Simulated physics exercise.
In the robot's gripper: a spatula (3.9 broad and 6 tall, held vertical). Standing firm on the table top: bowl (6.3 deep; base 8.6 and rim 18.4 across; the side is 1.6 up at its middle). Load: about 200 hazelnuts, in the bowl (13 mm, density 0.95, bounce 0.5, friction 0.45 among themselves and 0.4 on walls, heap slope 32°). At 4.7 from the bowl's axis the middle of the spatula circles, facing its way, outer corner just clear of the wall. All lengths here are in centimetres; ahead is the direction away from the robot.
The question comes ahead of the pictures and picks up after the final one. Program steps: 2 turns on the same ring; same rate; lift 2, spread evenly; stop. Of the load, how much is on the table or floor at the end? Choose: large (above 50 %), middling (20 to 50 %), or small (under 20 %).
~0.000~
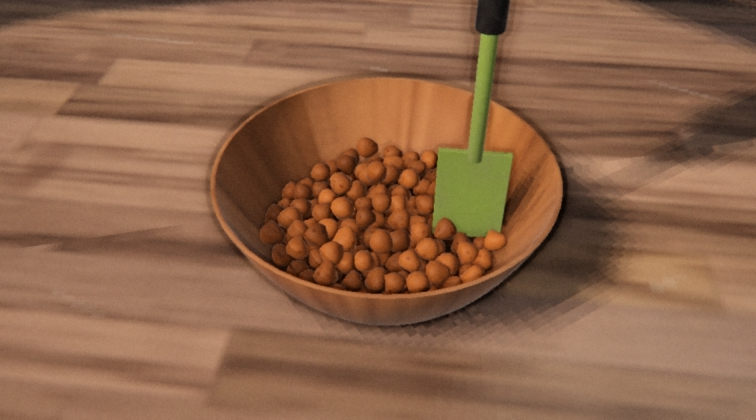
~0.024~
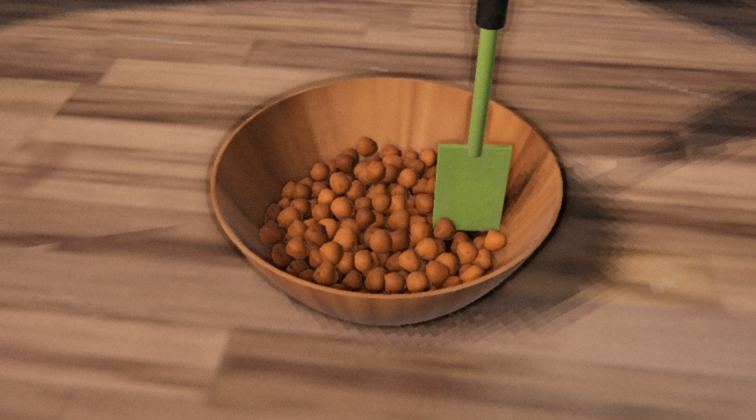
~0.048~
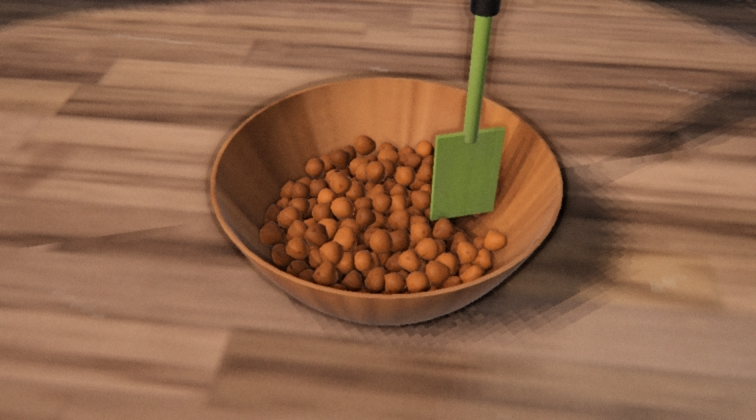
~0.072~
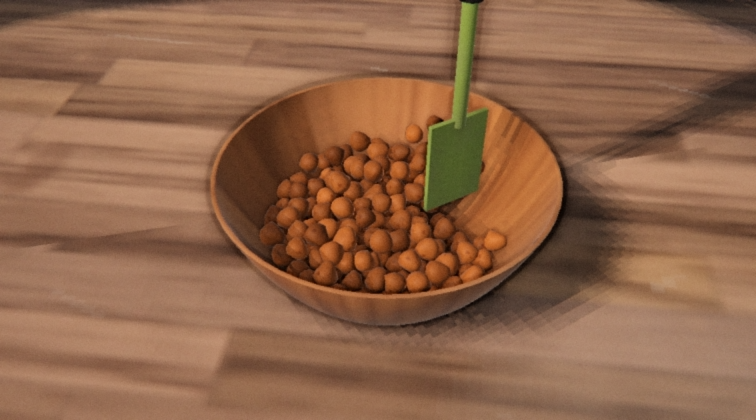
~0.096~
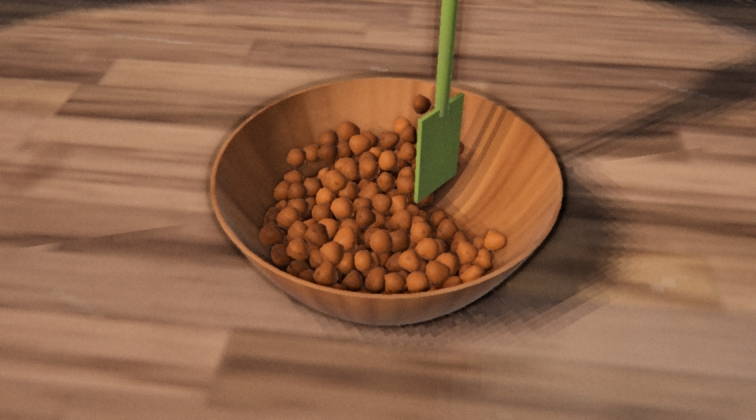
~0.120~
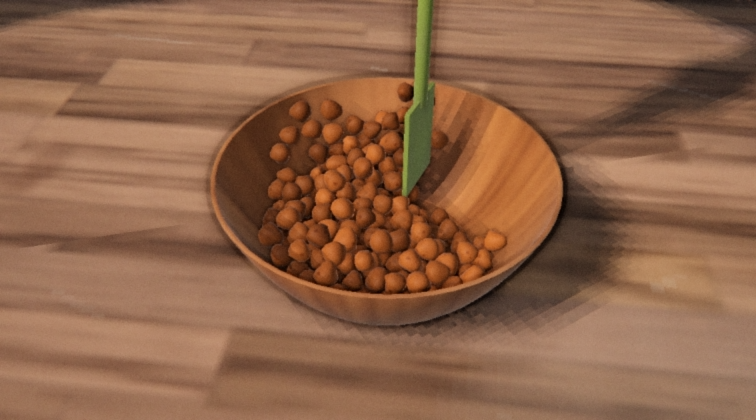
Small.
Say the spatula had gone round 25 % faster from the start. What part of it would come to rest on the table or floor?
In that case it comes to around 25 percent.
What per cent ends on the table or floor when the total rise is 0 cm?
25 per cent, roughly.
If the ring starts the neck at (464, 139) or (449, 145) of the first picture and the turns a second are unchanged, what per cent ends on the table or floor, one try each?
Some 10 and 5 per cent.
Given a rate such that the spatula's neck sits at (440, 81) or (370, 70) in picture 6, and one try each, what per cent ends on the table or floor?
About 5 % for one try and about 35 % for the other, in order.
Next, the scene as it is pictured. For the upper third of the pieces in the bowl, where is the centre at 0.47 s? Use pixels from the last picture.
I'd put its middle near (476, 222).
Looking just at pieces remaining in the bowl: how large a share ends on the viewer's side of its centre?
I'd put it at roughly 50 per cent.
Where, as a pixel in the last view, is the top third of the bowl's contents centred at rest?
Somewhere close to (386, 232).
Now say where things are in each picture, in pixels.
The first picture shows spatula neck at (479, 128), 0° round; upper third of the load around (375, 215), from x 275 to 495, top at y 145; 199 in the bowl.
The second picture shows spatula neck at (478, 122), 5° round; upper third of the load around (375, 215), from x 275 to 495, top at y 145.
The third picture shows spatula neck at (474, 109), 20° round; upper third of the load around (377, 207), from x 275 to 495, top at y 145.
The fourth picture shows spatula neck at (462, 95), 37° round; upper third of the load around (375, 204), from x 275 to 495, top at y 125.
The fifth picture shows spatula neck at (444, 83), 55° round; upper third of the load around (369, 181), from x 270 to 495, top at y 105.
The sixth picture shows spatula neck at (422, 75), 72° round; upper third of the load around (355, 177), from x 270 to 495, top at y 90; 199 in the bowl.
After 0.47 s, 325° round, highest piece 8 above the table; 180 in the bowl, 16 on the table or floor, 3 in flight or on the tool.
After 0.82 s, 219° round, highest piece 6 above the table; 172 in the bowl, 26 on the table or floor, 1 in flight or on the tool.
After 1.20 s, 0° round, highest piece 5 above the table; 172 in the bowl, 27 on the table or floor.
After 1.90 s, 0° round, highest piece 5 above the table; 172 in the bowl, 27 on the table or floor.
At rest, 172 in the bowl, 27 on the table or floor. That is 14 % on the table or floor.
